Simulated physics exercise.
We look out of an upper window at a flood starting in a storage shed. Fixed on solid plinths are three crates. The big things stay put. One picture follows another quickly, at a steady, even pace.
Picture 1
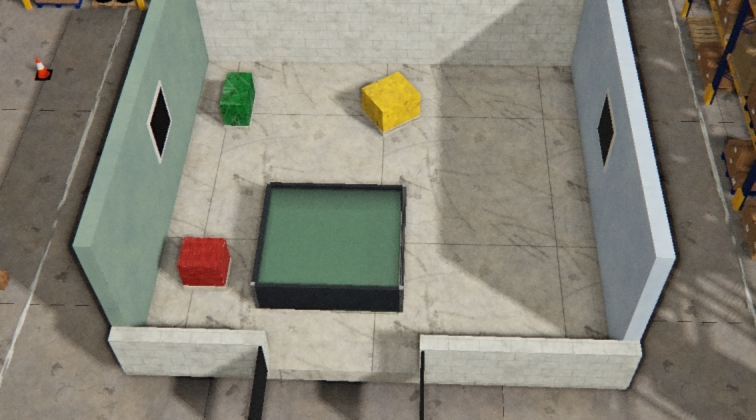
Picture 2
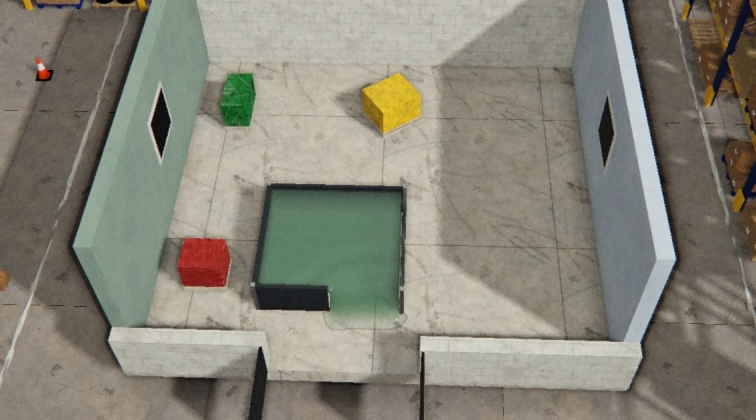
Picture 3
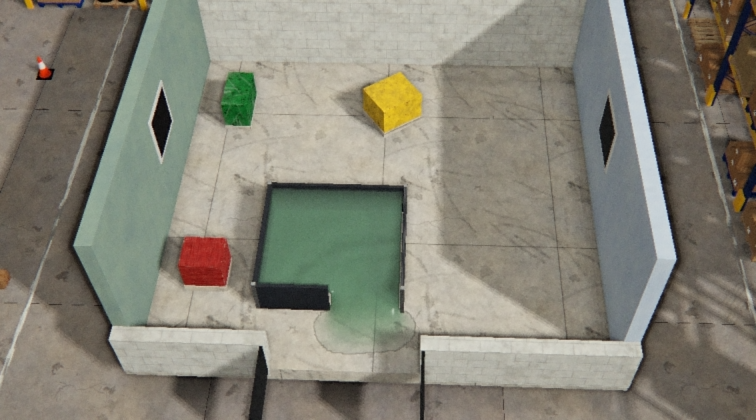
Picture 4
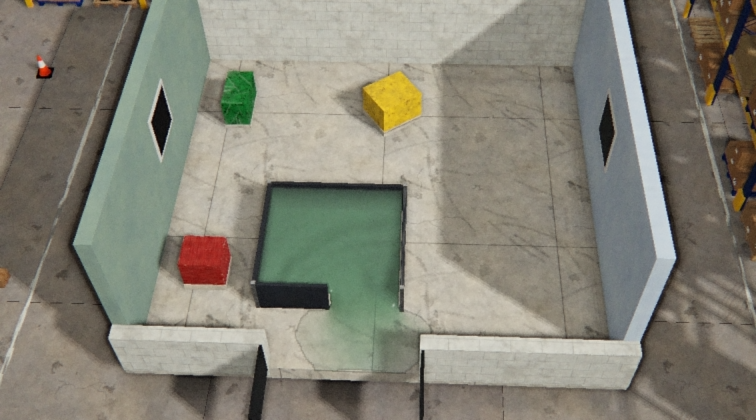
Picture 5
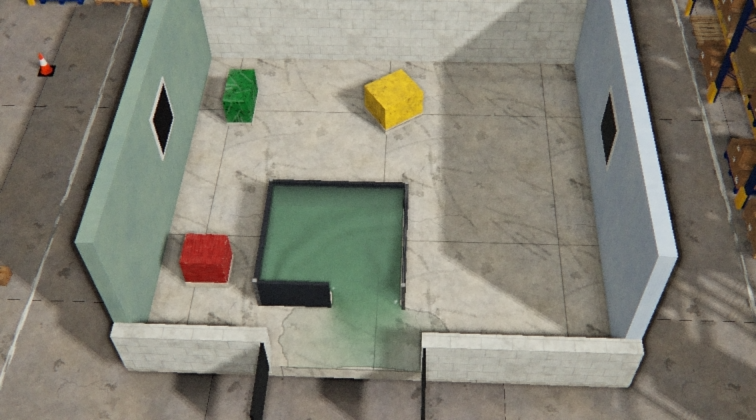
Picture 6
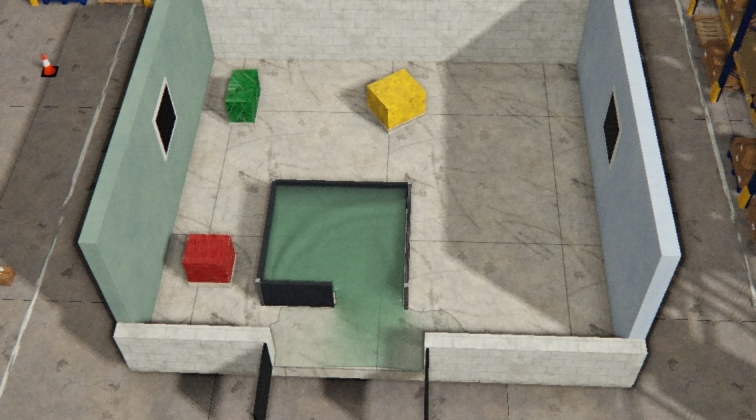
Greenish water sits still in a dark-walled open tank on a shed floor, with red, green and yellow blocks around it. A gap opens in the tank's near wall, right of centre, and the water pours out, spreading in a thin, rounded sheet toward the doorway while the blocks stay put.
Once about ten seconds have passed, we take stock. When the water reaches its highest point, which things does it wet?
The yellow crate comes out dry, the red crate comes out dry, the green crate comes out dry.
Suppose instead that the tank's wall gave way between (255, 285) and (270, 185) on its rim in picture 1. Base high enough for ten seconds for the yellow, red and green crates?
I'd expect the yellow crate goes wet, the red crate goes wet, and the green crate goes wet.
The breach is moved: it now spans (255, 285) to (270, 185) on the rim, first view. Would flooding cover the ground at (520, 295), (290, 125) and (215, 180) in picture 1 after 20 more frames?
The first point is unwetted, the second swamped, the third swamped.
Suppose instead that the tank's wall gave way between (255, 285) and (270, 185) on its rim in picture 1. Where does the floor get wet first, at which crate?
The crate marked red.
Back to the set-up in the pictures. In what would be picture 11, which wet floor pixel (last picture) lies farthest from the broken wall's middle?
Near (541, 360).
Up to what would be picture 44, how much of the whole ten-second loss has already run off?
80 per cent.
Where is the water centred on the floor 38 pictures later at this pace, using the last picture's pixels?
(376, 263).
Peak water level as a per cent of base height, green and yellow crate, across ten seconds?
Around 0 % and 0 %.
A moment on, water covers 5 % of the floor; the yellow crate not reached, the red crate not reached, the green crate not reached.
Next, water covers 10 % of the floor; the yellow crate not reached, the red crate not reached, the green crate not reached.
Then, water covers 10 % of the floor; the yellow crate not reached, the red crate not reached, the green crate not reached.
Later, water covers 20 % of the floor; the yellow crate not reached, the red crate not reached, the green crate not reached.
In the end, water covers 25 % of the floor; the yellow crate stayed above the water, the red crate stayed above the water, the green crate stayed above the water.
